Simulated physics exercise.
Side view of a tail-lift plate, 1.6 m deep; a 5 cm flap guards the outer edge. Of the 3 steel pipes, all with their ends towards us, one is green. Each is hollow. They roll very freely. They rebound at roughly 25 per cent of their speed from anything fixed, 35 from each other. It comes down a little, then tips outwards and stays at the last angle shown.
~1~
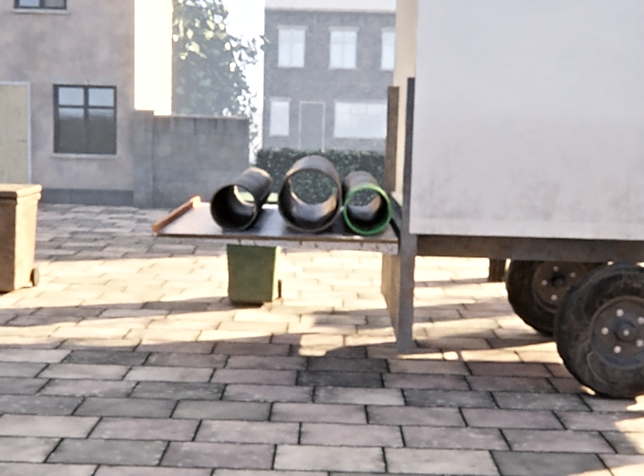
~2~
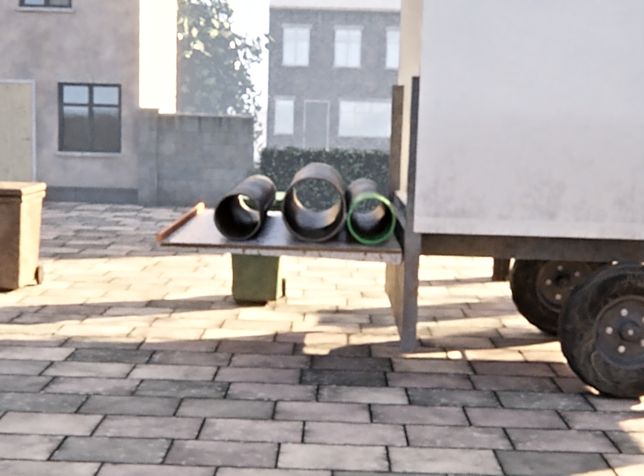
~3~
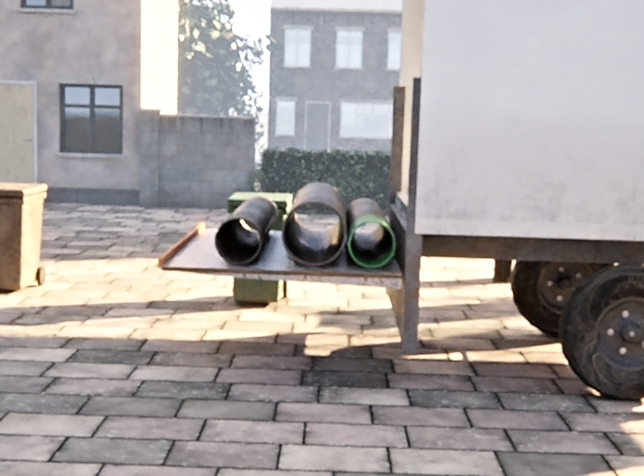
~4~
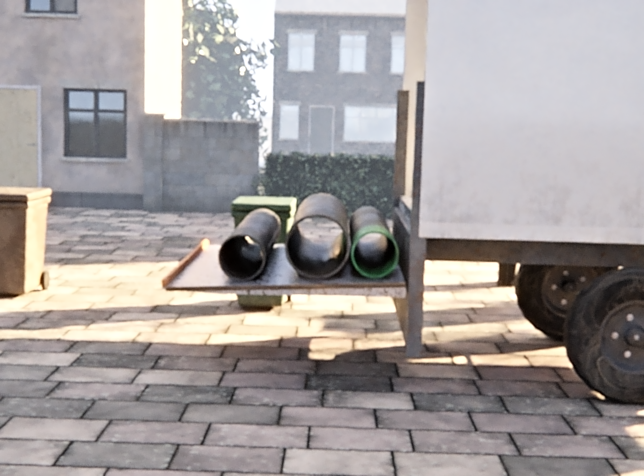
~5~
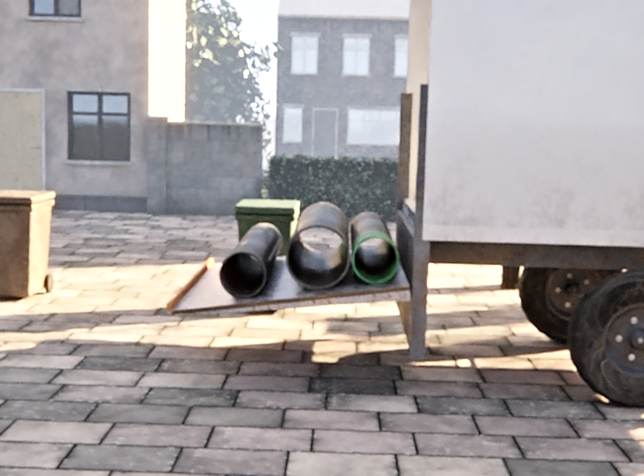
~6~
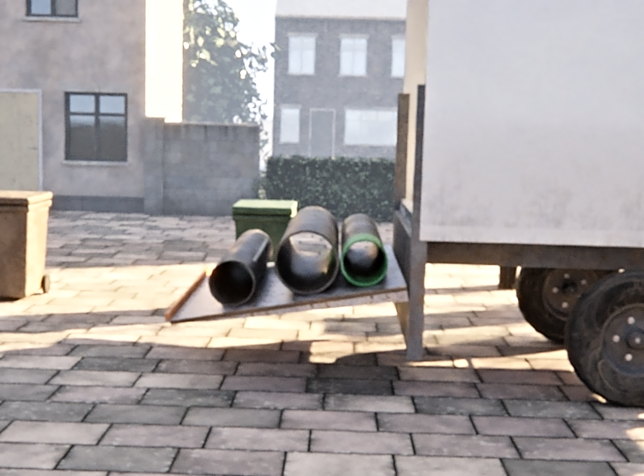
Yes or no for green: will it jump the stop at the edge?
The green one gets over the stop.
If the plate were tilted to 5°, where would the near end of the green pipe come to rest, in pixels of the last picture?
Near (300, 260).
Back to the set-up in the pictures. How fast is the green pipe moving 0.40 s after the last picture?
Roughly 0.7 m/s.
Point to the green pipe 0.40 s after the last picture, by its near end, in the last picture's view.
At about (335, 268).
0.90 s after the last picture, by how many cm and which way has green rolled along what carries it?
Green 70 left.
Then, 0.4 s after the last picture, green is on the plate, 115 cm from the stop, rolling left; 0 over the stop so far.
Then, 0.9 s after the last picture, green is on the plate, 70 cm from the stop, rolling left; 1 over the stop so far.
Then, 1.4 s after the last picture, green is on the plate, 25 cm from the stop, rolling left; 2 over the stop so far.
Then, 2.0 s after the last picture, green is over the stop and falling; 3 over the stop so far.
At rest (5.1 s after the last picture), green is off the lift, on the ground; 3 over the stop so far.
